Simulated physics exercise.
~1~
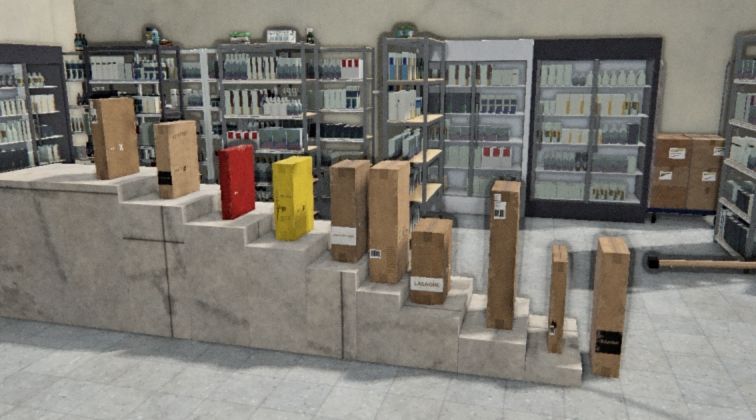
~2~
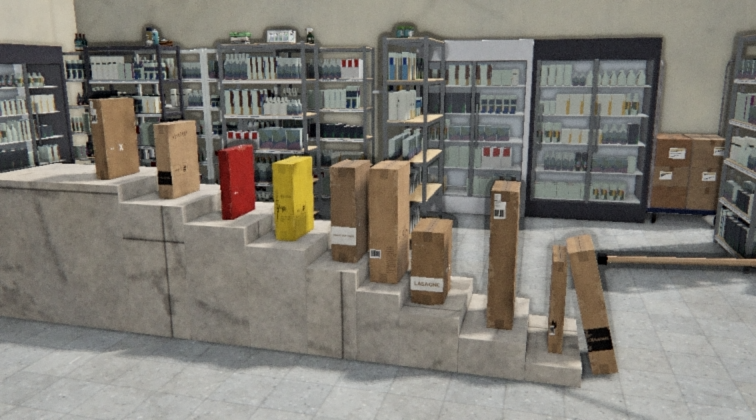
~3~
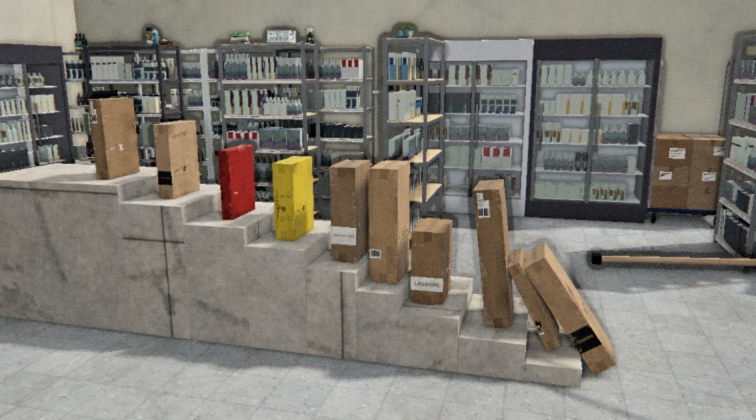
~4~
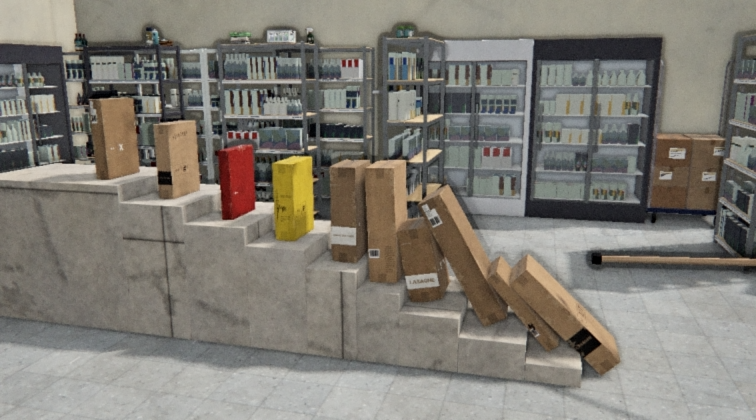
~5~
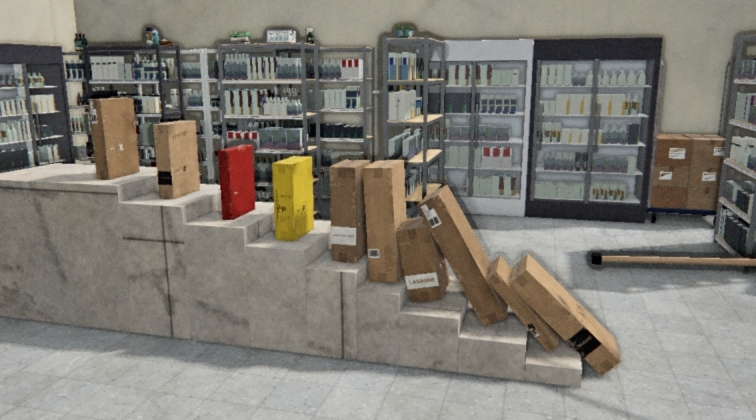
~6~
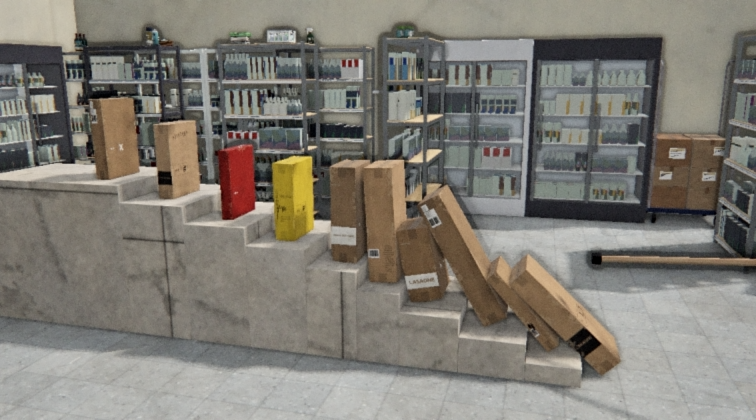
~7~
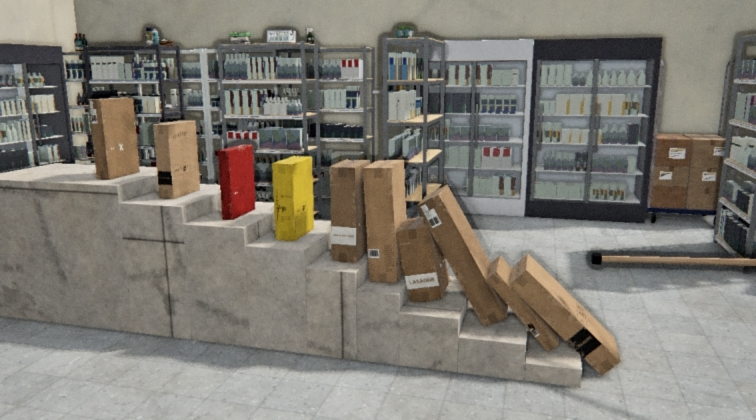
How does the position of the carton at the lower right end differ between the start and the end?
At the start it stands upright at the foot of the steps. By the end it is leaning to the left, resting against the small carton beside it.
